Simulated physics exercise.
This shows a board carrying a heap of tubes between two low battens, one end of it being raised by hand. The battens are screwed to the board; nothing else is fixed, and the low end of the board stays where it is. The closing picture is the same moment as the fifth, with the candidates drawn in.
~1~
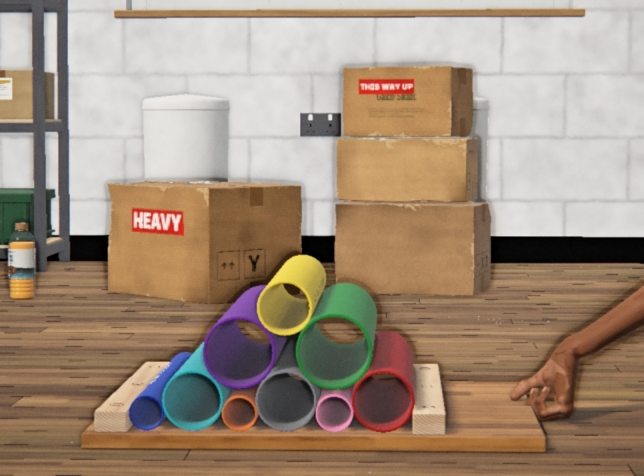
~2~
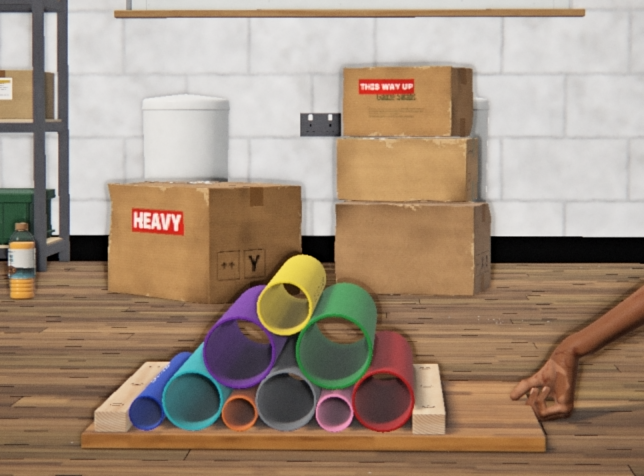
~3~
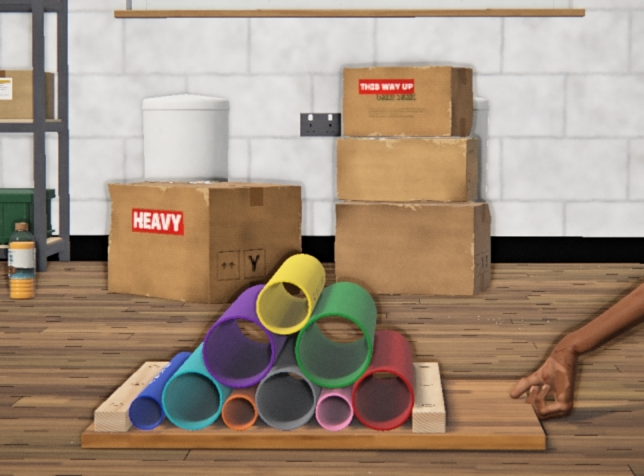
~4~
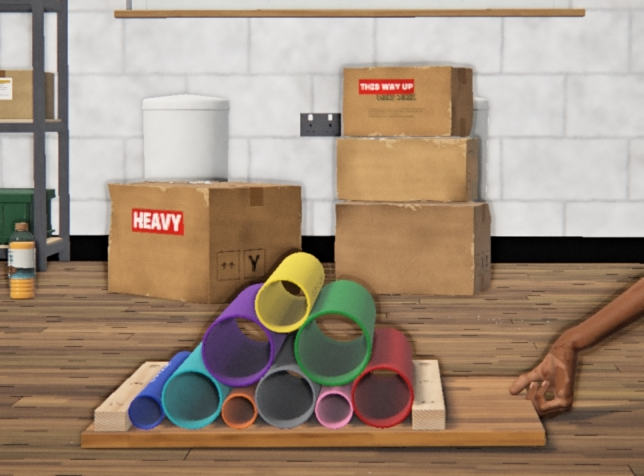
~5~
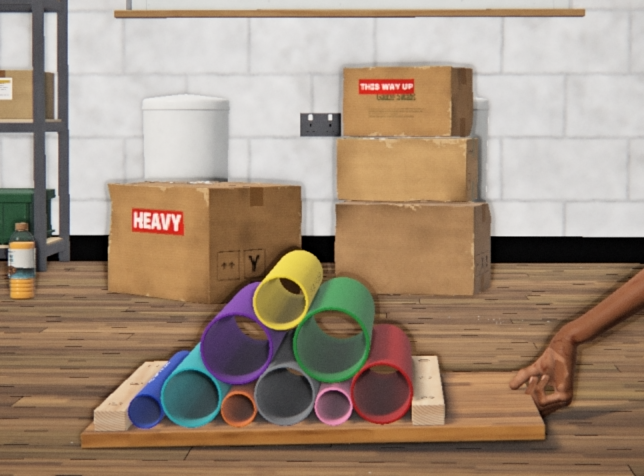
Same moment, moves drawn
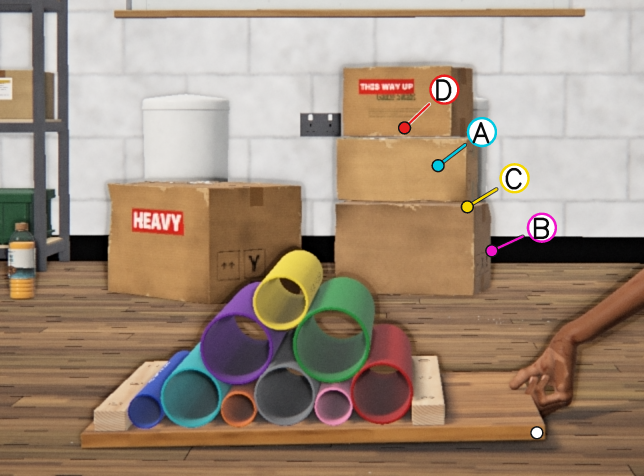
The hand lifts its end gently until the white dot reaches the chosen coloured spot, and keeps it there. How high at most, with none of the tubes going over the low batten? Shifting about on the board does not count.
Up to A.
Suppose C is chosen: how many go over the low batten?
With C, none.
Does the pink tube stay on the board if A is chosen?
Yes.
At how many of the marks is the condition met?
The number is three.
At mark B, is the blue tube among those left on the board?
The blue tube: Yes.
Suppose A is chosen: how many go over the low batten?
It comes to none.
On the marked copy, A at (438, 166); B at (492, 251); C at (468, 207); D at (404, 128); the white dot at (537, 433).
With A. Early on, board at 20°.
Further on, board at 37°.
At the end, board at 38°, none over the low batten.
As for the rest, B none over the low batten; C none over the low batten; D three over the low batten (purple, green, yellow).
